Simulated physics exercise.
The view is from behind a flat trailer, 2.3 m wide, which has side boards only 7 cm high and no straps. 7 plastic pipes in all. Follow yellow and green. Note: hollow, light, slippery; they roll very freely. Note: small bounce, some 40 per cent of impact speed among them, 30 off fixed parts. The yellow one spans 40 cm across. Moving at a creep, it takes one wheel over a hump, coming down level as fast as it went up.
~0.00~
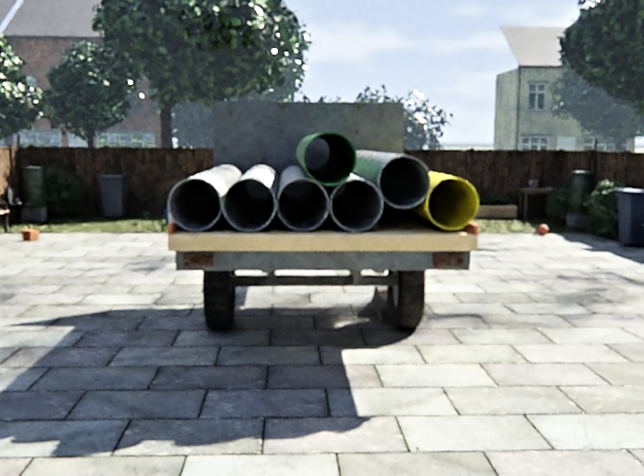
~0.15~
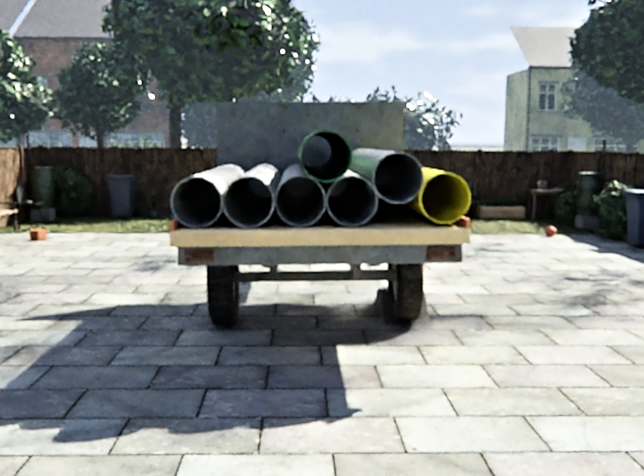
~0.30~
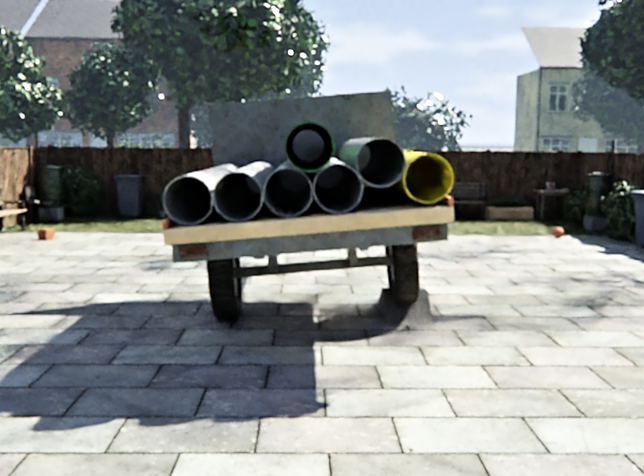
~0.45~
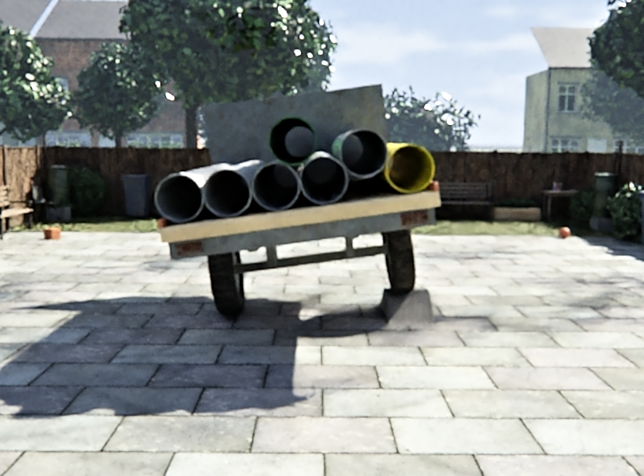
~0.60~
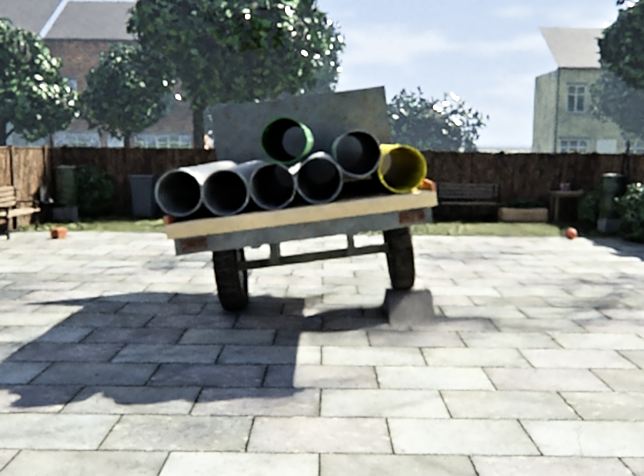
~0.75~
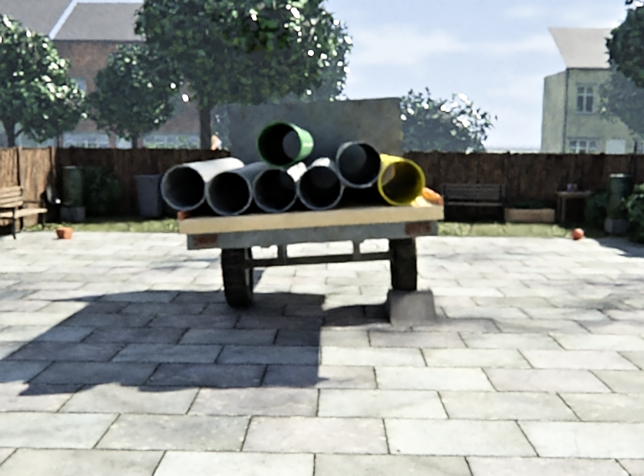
Flat trailer stacked with plastic pipes creeping over a hump, tilting down to the left, then levelling partway, the load staying stacked.
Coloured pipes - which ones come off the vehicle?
Yellow pipe: Stays, green: Stays.
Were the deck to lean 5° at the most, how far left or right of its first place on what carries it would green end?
Leftwards, around 0 cm.
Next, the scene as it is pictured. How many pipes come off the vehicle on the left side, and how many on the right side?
Tally: Left 1 / right 0.
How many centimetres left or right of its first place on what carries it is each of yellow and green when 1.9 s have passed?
Yellow 0 left, green 80 left.
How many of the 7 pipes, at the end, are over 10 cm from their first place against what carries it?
In all, 6.
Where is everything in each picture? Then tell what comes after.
Yellow at (452, 204), green at (330, 159); 5 of the 7 make up the bottom layer, in the first picture.
Yellow at (445, 198), green at (326, 156); the deck is a shade lower on the left, in the second picture.
Yellow at (428, 179), green at (309, 147); the deck slopes 5° down to the left, in the third picture.
Yellow at (410, 169), green at (292, 141); the deck slopes 8° down to the left, in the fourth picture.
Yellow at (403, 169), green at (283, 140); the deck slopes 8° down to the left, in the fifth picture.
Yellow at (402, 183), green at (279, 145); the deck slopes 4° down to the left, in the sixth picture.
After 1.9 s, yellow is on the deck, 20 cm from the right edge; green is up on others, 35 cm from the left edge, rolling left; 1 gone from the deck.
At rest (3.4 s), yellow is on the deck, 20 cm from the right edge; green is up on others, 40 cm from the left edge; 1 gone from the deck.
